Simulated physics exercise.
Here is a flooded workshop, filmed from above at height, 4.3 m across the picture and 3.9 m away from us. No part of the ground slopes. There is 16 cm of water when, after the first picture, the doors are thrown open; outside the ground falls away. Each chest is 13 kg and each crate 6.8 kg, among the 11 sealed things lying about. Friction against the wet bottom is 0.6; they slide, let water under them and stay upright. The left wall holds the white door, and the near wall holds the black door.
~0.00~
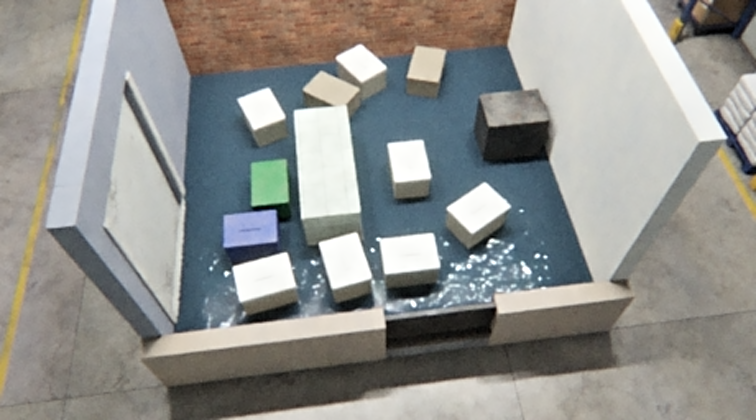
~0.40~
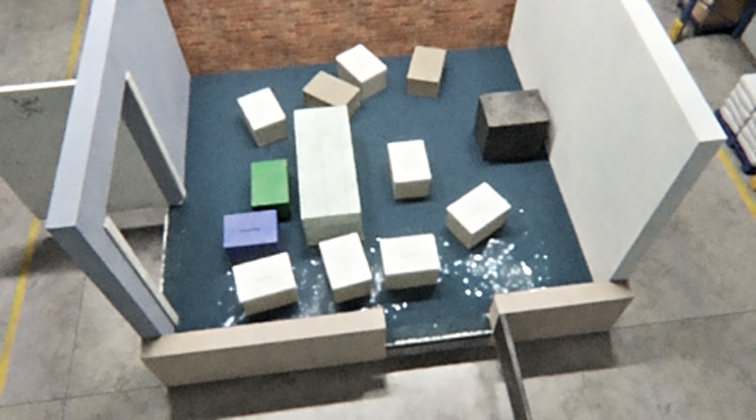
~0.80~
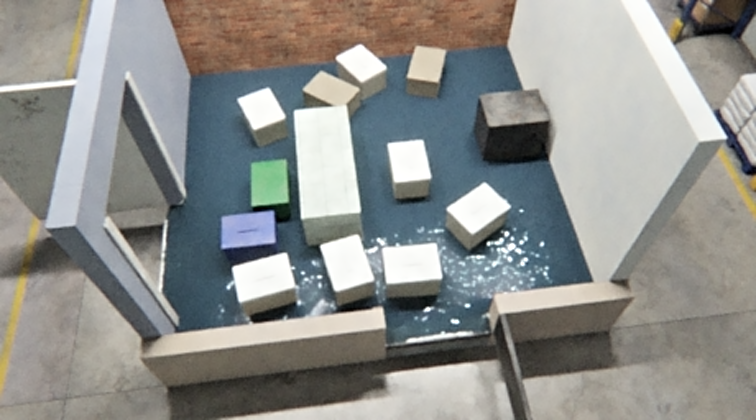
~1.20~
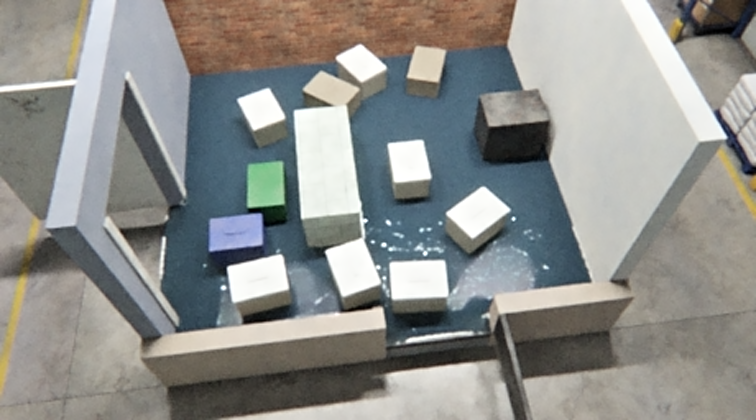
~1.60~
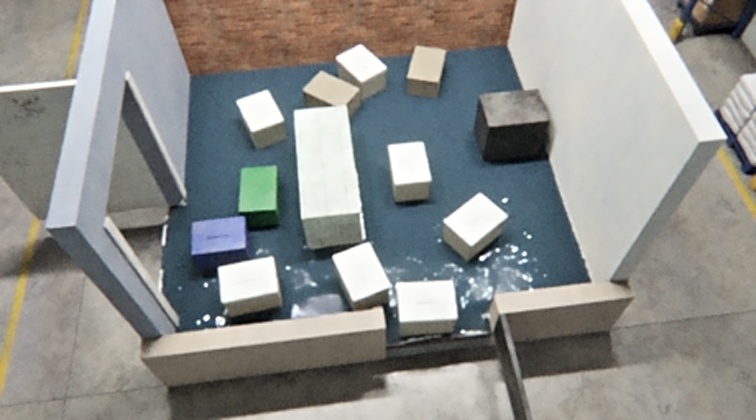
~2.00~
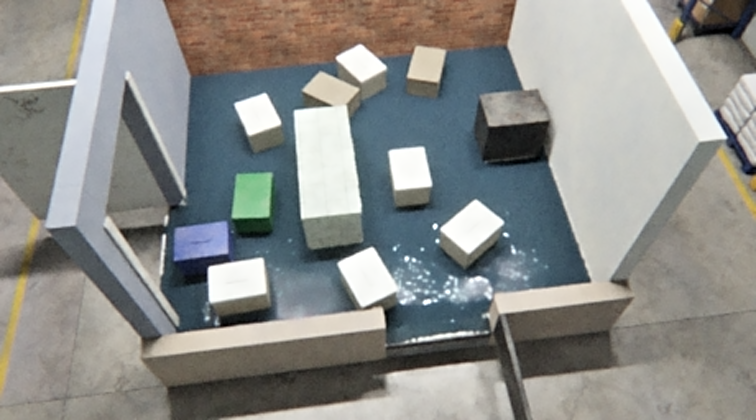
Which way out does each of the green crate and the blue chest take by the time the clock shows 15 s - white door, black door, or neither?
For the green crate, white door; for the blue chest, white door.
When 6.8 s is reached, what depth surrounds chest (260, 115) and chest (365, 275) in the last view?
Close to 7 and 9 centimetres.
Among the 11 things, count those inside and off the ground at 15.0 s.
At that instant the tally stands at 2.
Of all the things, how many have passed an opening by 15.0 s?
That would be 8.
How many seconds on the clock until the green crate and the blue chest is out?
Estimates: Near 5.5 and near 3.0 seconds.
After 3.0 s the green crate is near (242, 219), 0.5 m from its start, afloat; the blue chest has gone out by the white door; 2 of 11 are out; 9 afloat.
After 6.8 s the green crate has gone out by the white door; the blue chest has gone out by the white door; 5 of 11 are out; 6 afloat.
After 11.0 s the green crate has gone out by the white door; the blue chest has gone out by the white door; 8 of 11 are out; 3 afloat.
After 15.0 s the green crate has gone out by the white door; the blue chest has gone out by the white door; 8 of 11 are out; 2 afloat.
